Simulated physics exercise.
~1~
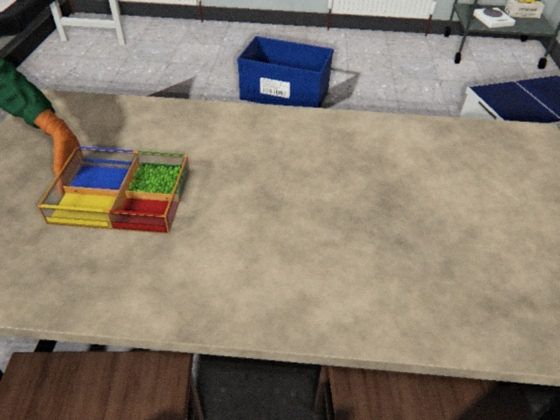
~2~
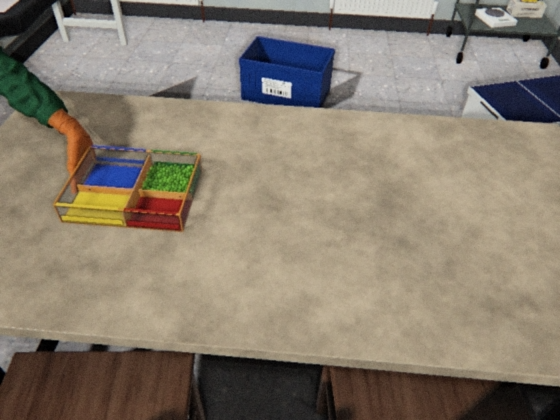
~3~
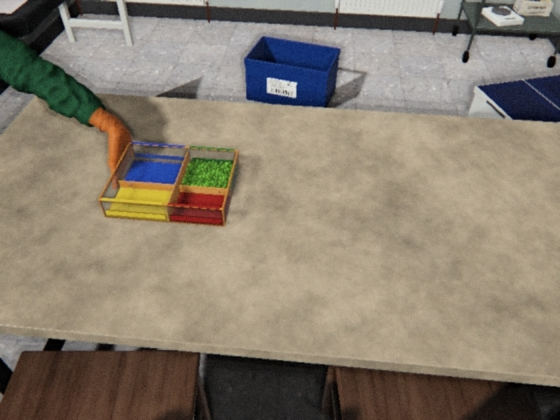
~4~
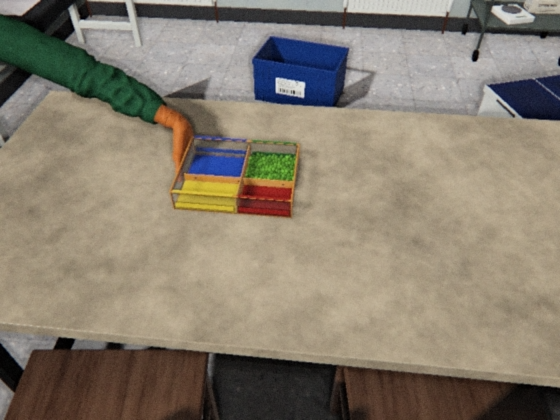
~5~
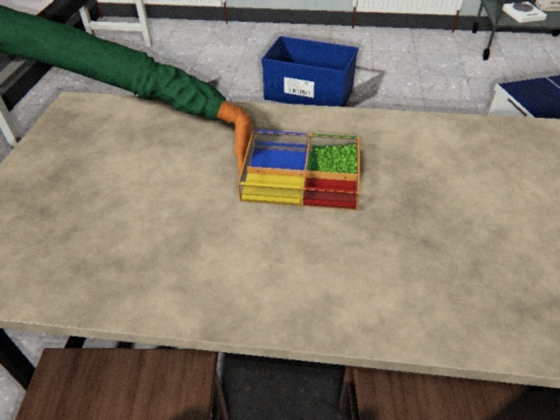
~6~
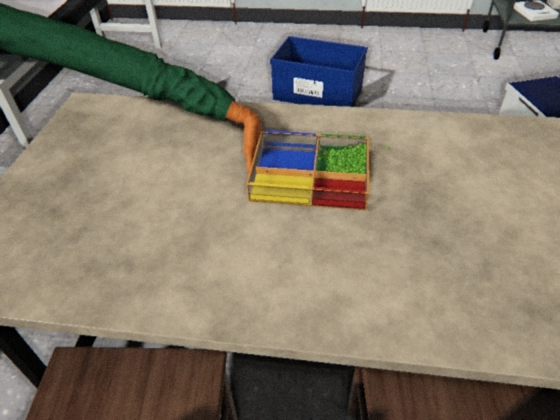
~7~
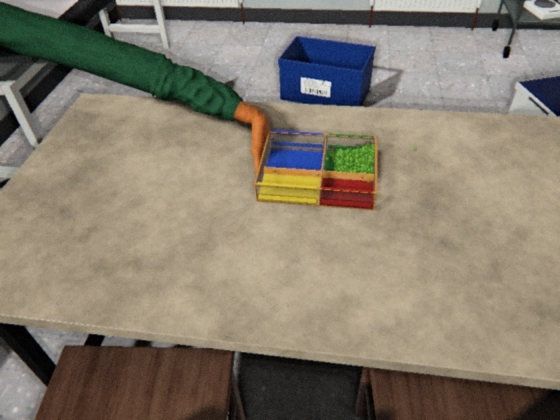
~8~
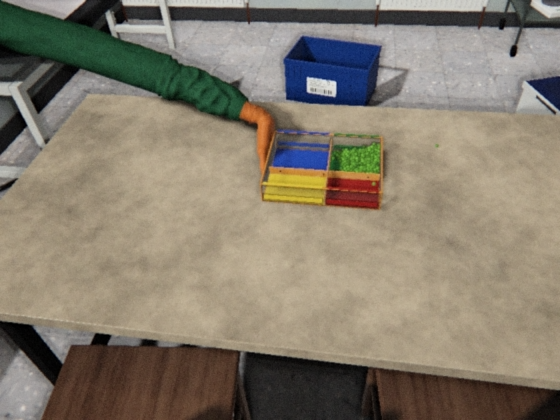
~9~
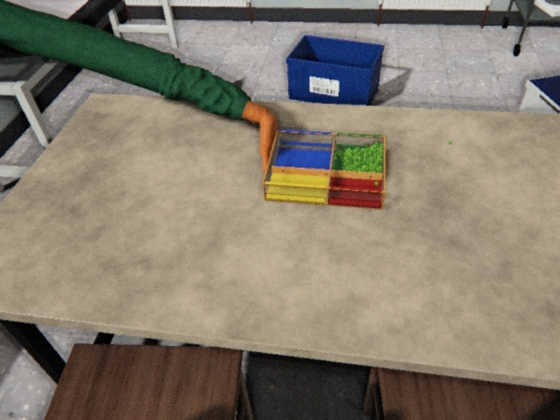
In a classroom-like room, a green-sleeved arm slides a divided tray of green peas rightward across a table and stops, peas staying put.
